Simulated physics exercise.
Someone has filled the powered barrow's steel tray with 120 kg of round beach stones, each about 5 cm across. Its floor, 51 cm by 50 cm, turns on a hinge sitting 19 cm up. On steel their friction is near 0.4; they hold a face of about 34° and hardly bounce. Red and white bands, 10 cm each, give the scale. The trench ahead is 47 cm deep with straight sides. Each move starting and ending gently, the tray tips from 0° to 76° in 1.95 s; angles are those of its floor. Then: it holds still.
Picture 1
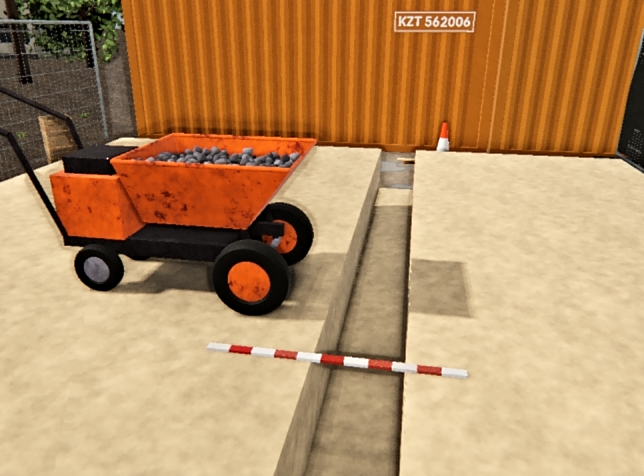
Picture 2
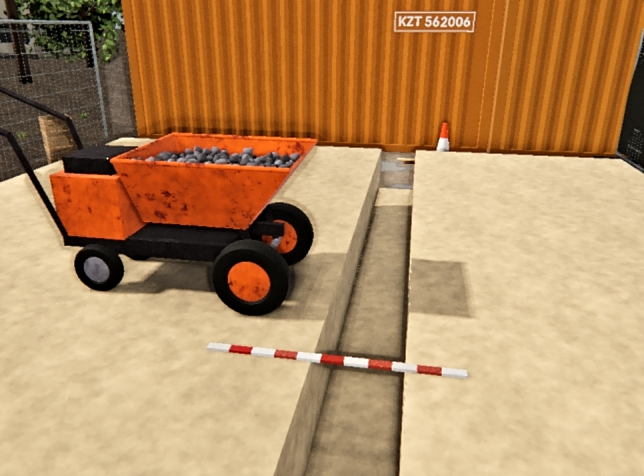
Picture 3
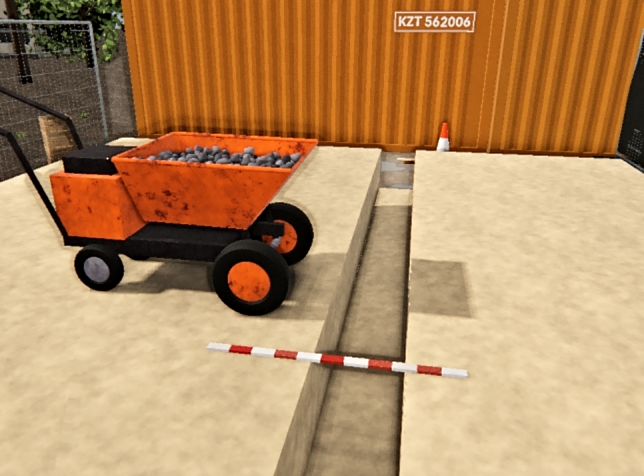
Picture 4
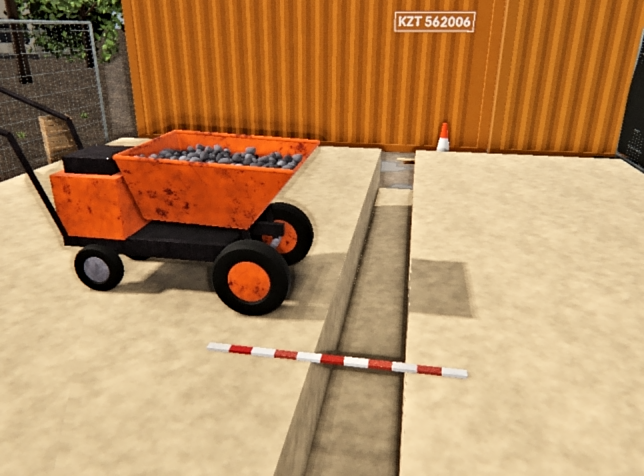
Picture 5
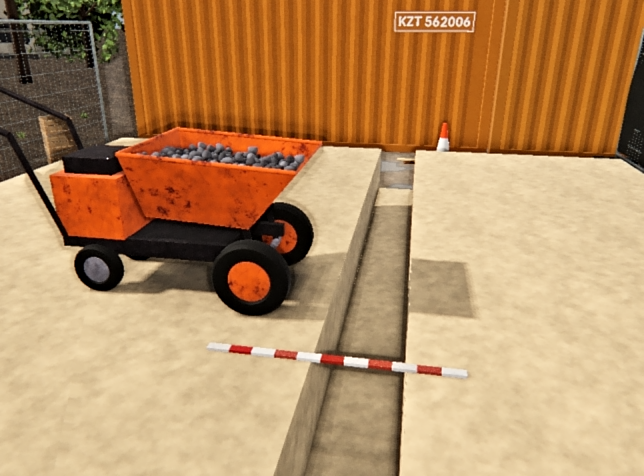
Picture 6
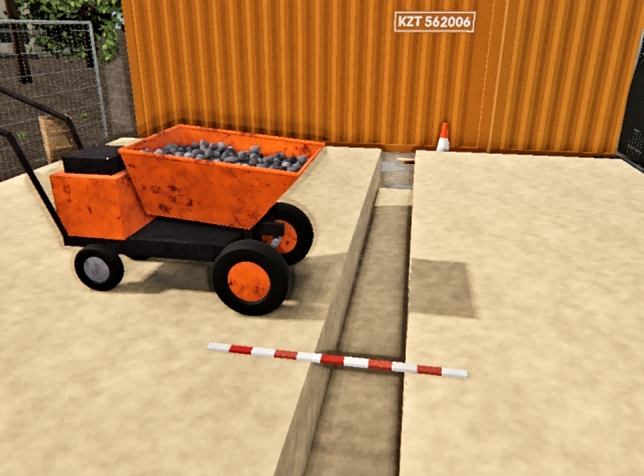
The video shows an orange powered barrow filled with rounded grey stones beside a straight trench, a red and white banded pole lying across it, as the barrow's tray tilts very slightly forward to the right.
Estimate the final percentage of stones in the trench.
I would say 58 percent.
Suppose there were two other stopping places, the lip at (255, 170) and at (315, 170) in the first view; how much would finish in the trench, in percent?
From the first place around 100 per cent, from the other around 30.
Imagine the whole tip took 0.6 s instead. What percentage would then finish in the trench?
It would come to roughly 35 per cent.
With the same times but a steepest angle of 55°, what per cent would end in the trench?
Share in trench: Approx. 45%.
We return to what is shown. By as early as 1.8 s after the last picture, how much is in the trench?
Some 35 per cent.
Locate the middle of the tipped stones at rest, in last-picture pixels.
I'd point to around (398, 359).
Then, 1.2 s after the last picture the floor is at 64°, 96 % in the tray, 3 % in the trench; the foremost stones are at (405, 283).
Then, 1.8 s after the last picture the floor is at 76°, 25 % in the tray, 37 % in the trench, 38 % past the trench; the foremost stones are at (551, 323).
Then, 2.1 s after the last picture the floor is at 76°, 4 % in the tray, 53 % in the trench, 43 % past the trench; the foremost stones are at (611, 331).
Then, 4.0 s after the last picture the floor is at 76°, 0 % in the tray, 58 % in the trench, 42 % past the trench; the foremost stones are at (628, 334).
